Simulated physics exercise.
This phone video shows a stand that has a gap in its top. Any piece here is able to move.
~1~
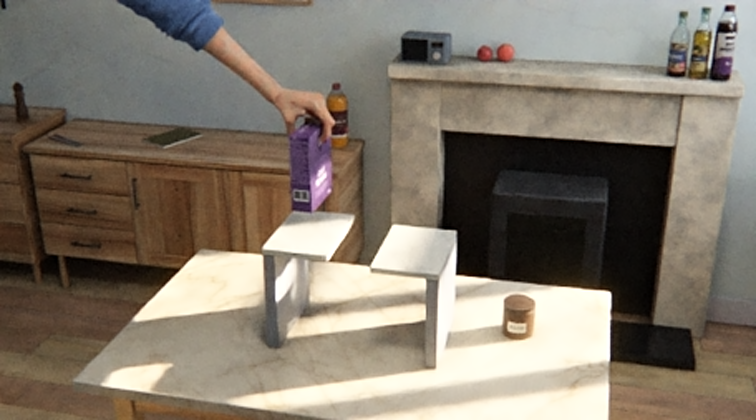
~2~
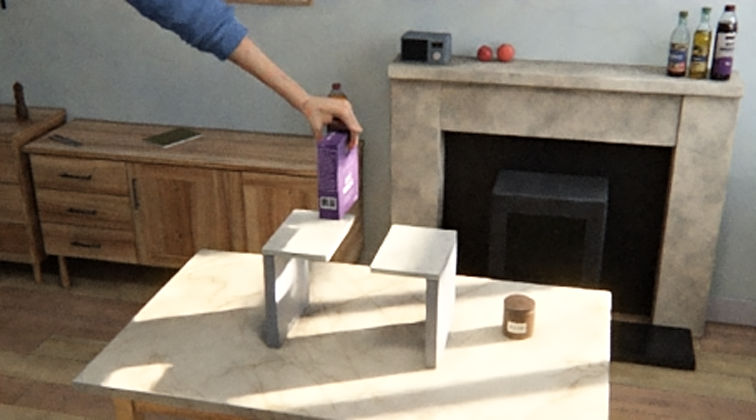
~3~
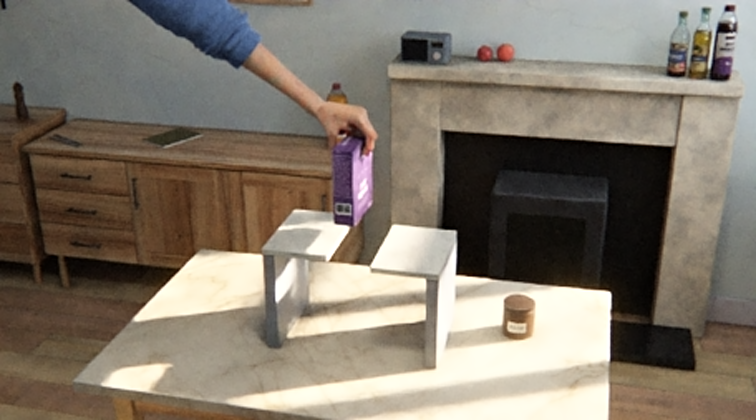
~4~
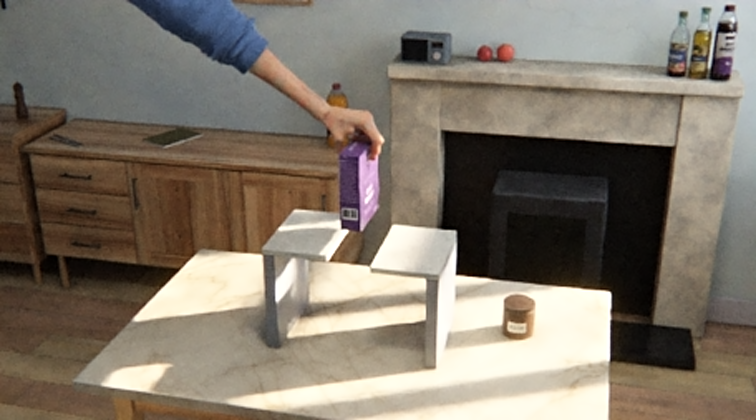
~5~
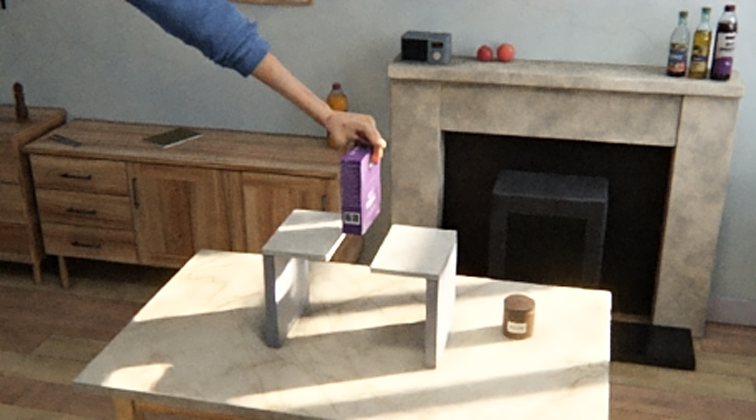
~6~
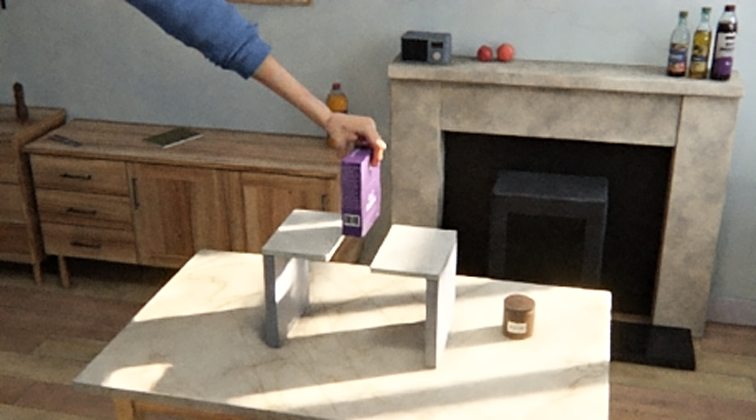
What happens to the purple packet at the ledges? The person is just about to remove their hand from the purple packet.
Result: Through.
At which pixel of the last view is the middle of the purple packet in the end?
Around (363, 300).
Then, 0.20 s on from there, purple packet shifted a little near (361, 208).
Then, 0.30 s on from there, purple packet shifted about its own width near (362, 263).
Then, 0.40 s on from there, purple packet shifted well along near (363, 291).
Then, 0.80 s on from there, purple packet shifted well along near (363, 301).
In the end, moved from the start, purple packet; brown jar unmoved. At the end, from the last picture's camera, purple packet near (363, 301). The packet goes down the gap.
